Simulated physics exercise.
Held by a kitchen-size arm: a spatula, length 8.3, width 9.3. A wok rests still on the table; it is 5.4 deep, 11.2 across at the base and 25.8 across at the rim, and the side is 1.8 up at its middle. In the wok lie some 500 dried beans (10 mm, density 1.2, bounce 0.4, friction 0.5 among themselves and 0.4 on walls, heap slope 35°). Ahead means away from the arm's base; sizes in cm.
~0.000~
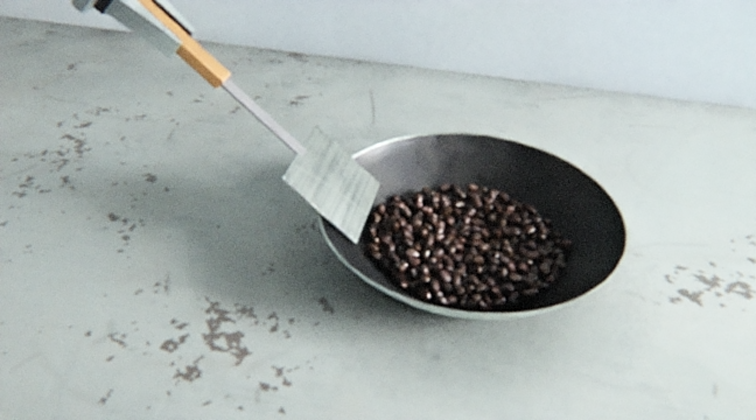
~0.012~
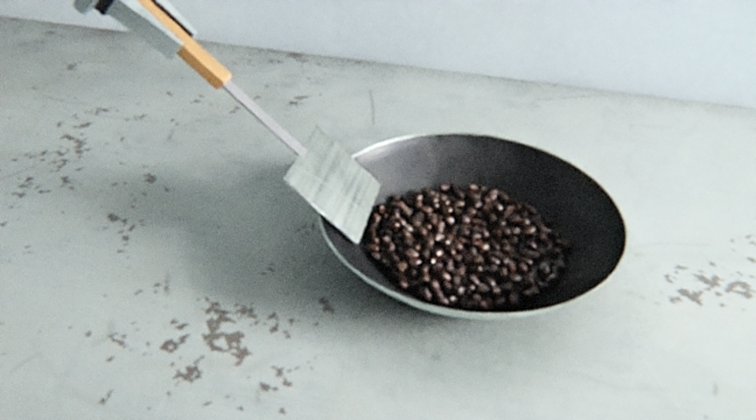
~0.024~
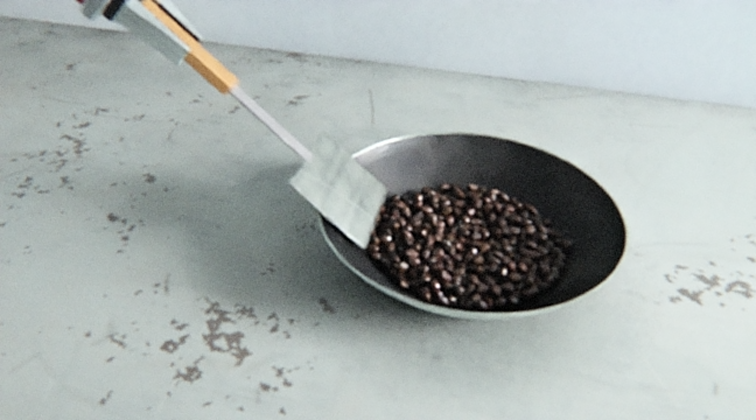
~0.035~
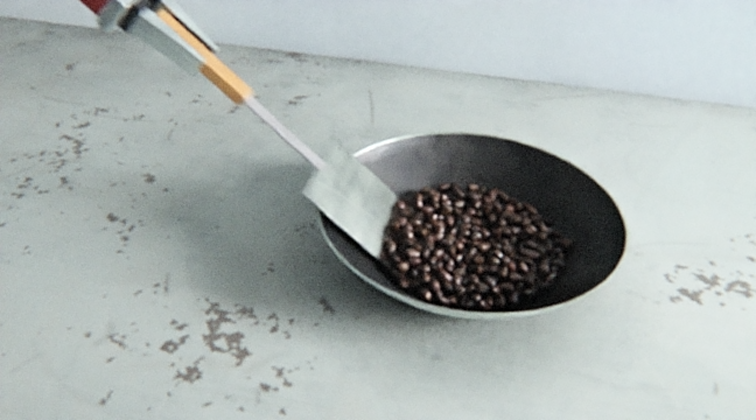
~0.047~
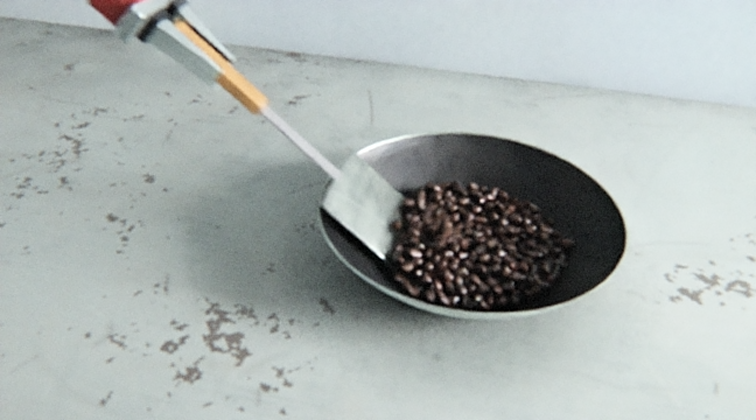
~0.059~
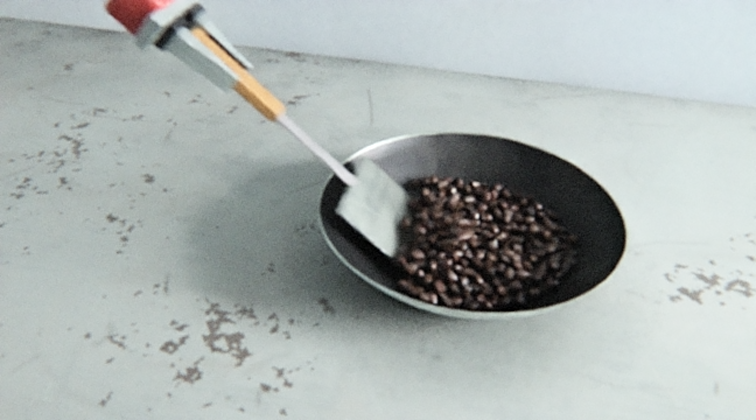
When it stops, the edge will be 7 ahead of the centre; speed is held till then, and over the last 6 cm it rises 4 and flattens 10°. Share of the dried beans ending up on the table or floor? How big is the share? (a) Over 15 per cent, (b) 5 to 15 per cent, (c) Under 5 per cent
Answer: A.
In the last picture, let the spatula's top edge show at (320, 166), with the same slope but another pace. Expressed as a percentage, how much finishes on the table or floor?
0 %.
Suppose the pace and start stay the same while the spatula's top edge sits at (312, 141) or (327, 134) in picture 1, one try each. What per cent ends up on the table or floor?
Close to 20 and 30 percent respectively.
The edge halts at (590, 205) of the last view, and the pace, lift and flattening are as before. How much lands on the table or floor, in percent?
Something close to 45 in a hundred.
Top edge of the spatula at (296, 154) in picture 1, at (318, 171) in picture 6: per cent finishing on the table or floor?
5 %.
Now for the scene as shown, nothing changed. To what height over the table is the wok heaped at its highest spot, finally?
Some 5.5 cm above the table.
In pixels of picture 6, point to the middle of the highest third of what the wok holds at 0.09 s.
Around (499, 231).
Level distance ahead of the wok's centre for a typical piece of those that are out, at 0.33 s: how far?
It sits close to 22 cm ahead of the middle.
By 0.09 s, sloping 41°, highest piece 7 above the table; 500 in the wok.
By 0.12 s, sloping 38°, highest piece 10 above the table; 500 in the wok.
By 0.33 s, sloping 31°, highest piece 17 above the table; 402 in the wok, 48 on the table or floor, 50 on the blade or in flight.
By 1.38 s, sloping 31°, highest piece 5 above the table; 402 in the wok, 98 on the table or floor.
Final count, 402 in the wok, 98 on the table or floor. That is 20 % on the table or floor.
